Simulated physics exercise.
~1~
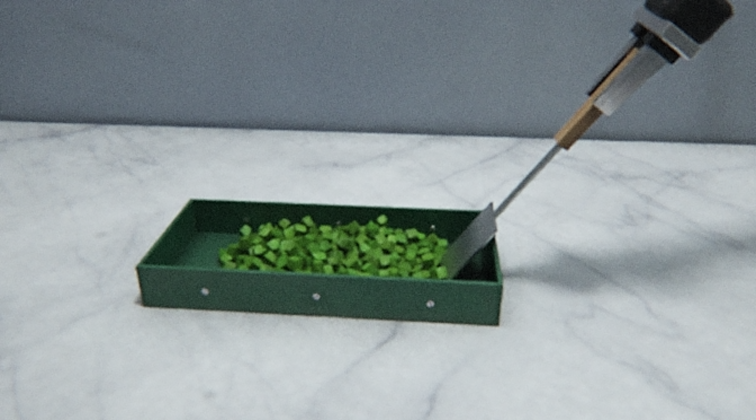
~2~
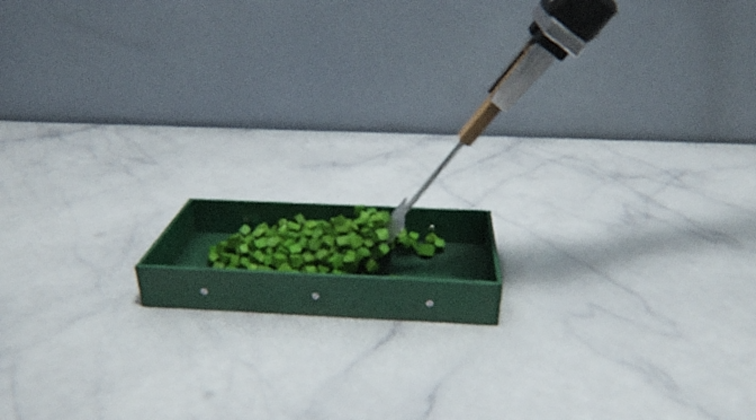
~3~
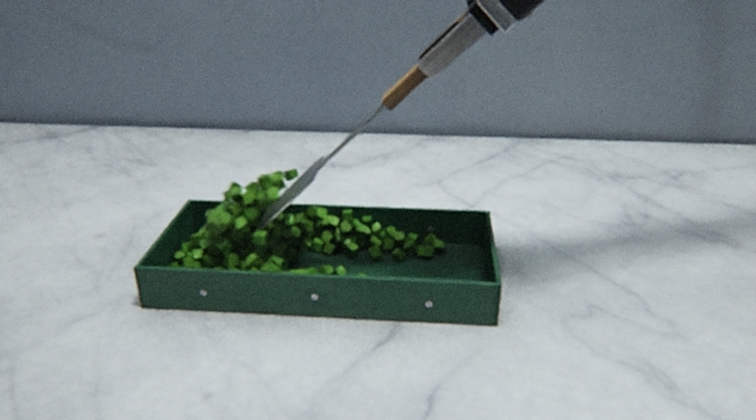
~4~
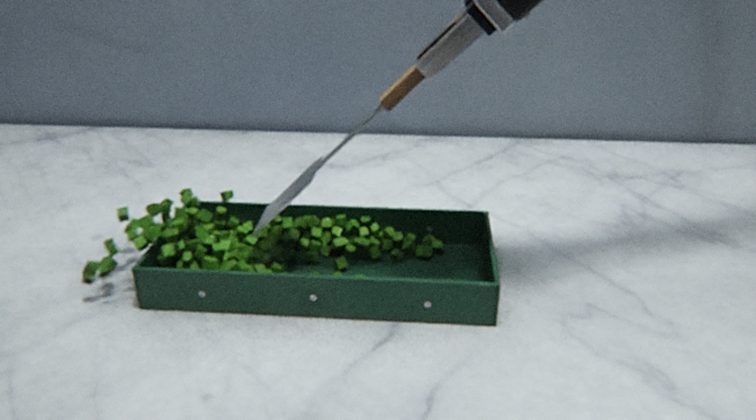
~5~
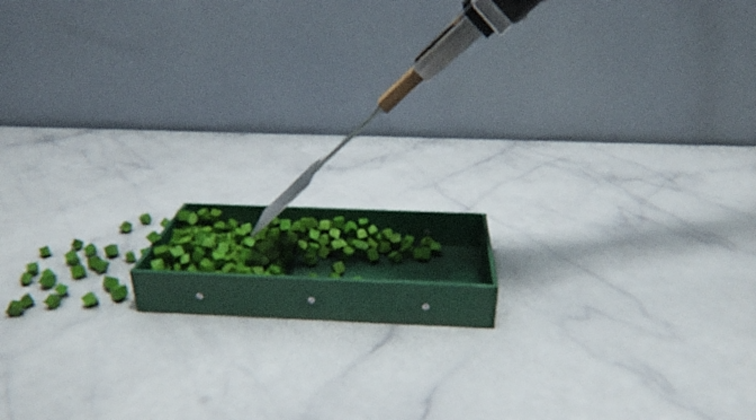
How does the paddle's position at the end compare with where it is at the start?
At the start the paddle is at the right end of the tray, and at the end it is well to the left and somewhat higher, above the left part of the tray.
